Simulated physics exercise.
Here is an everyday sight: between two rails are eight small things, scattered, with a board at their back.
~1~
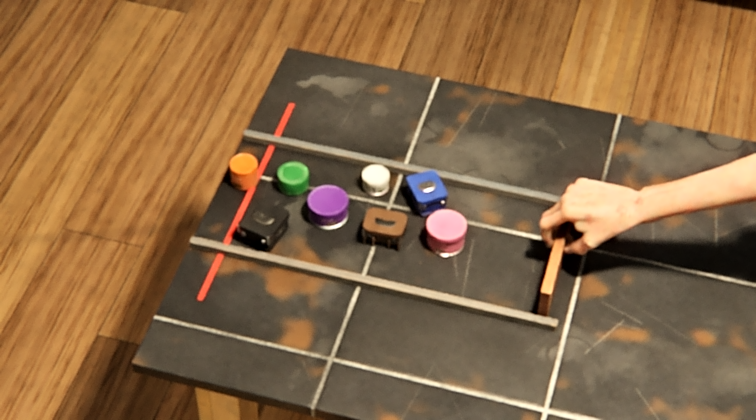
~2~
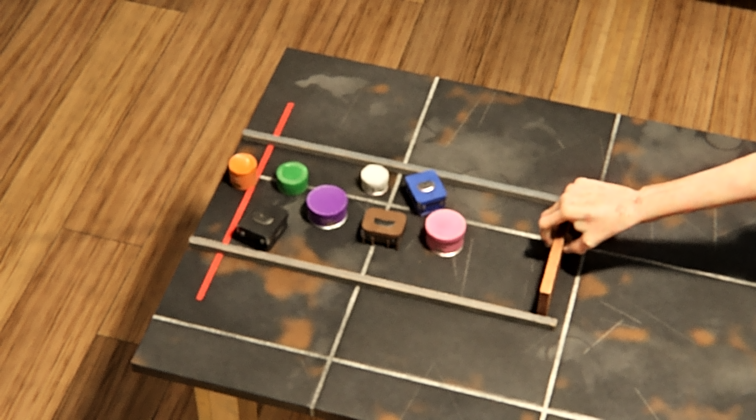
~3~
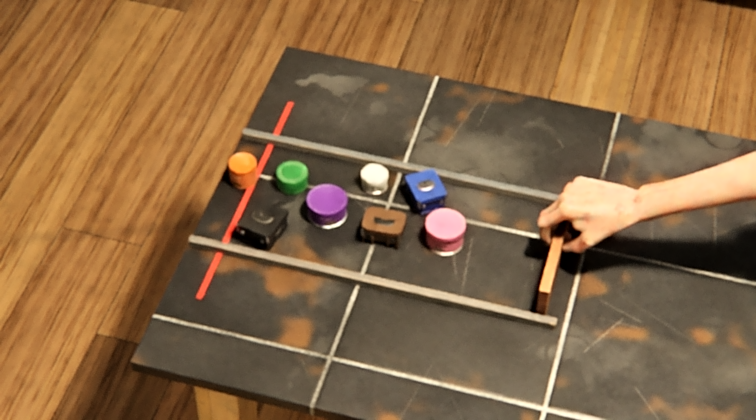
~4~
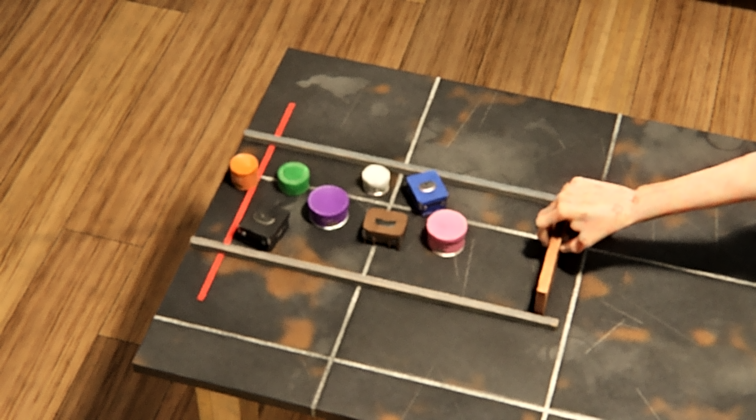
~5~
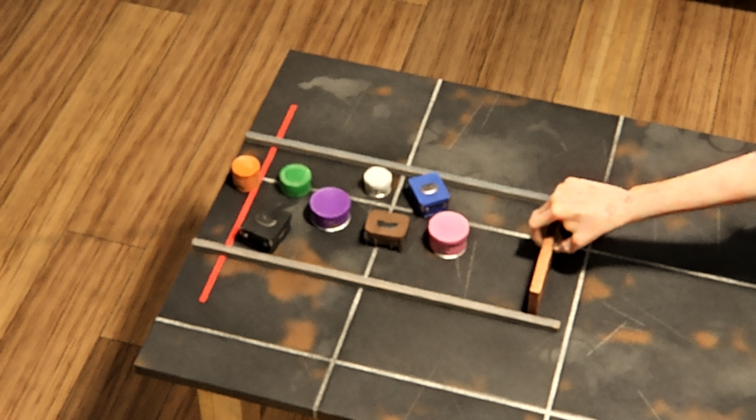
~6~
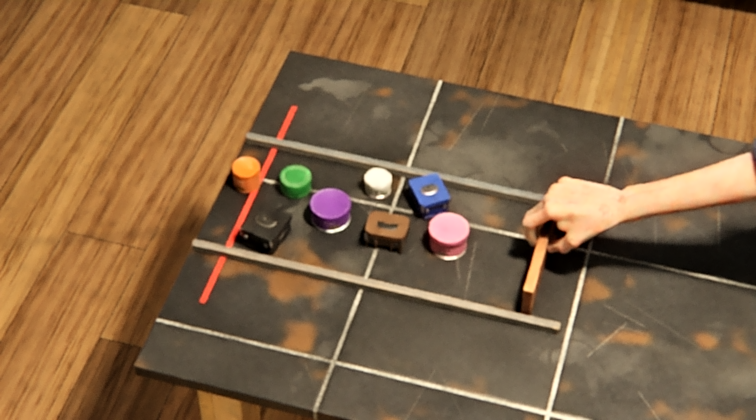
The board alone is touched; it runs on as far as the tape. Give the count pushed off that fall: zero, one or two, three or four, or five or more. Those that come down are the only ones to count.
The push is going to knock five or more off the table.
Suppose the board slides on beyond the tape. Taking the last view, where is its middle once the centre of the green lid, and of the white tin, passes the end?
First one: Around (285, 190). Other one: Around (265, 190).
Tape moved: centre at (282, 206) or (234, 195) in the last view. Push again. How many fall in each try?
Try by try, 1 and 6.
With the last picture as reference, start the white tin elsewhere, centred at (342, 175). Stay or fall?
What happens is that the white tin leaves.
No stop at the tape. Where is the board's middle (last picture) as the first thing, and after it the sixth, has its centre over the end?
(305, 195), later (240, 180).
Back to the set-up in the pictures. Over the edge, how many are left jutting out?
The answer comes to 1.
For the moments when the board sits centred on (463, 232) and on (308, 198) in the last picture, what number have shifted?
At the first point the count is 1, at the second it's 8.
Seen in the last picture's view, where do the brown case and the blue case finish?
In order, first (221, 223), then (254, 152).
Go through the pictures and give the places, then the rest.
In the first picture, orange tub (244, 172); black case (264, 226); green lid (293, 179); board (559, 250); tape (249, 196).
In the second picture, black case (263, 226); brown case (384, 229).
In the third picture, green lid (292, 178); purple tin (327, 206).
In the fourth picture, orange tub (244, 172); white tin (376, 181).
In the fifth picture, black case (266, 228); blue case (429, 196).
In the sixth picture, orange tub (247, 175); black case (266, 229); green lid (296, 182); board (542, 249); tape (251, 199).
Soon after, none off yet; orange tub at rest near (247, 175); black case at rest near (266, 229); green lid at rest near (296, 182).
Then, none off yet; orange tub moved about its own width near (223, 174); black case moved about its own width near (240, 225); green lid moved well along near (250, 167).
By the end, the number that fall off is five or more; fallen, white tin, purple tin, green lid, black case and orange tub.
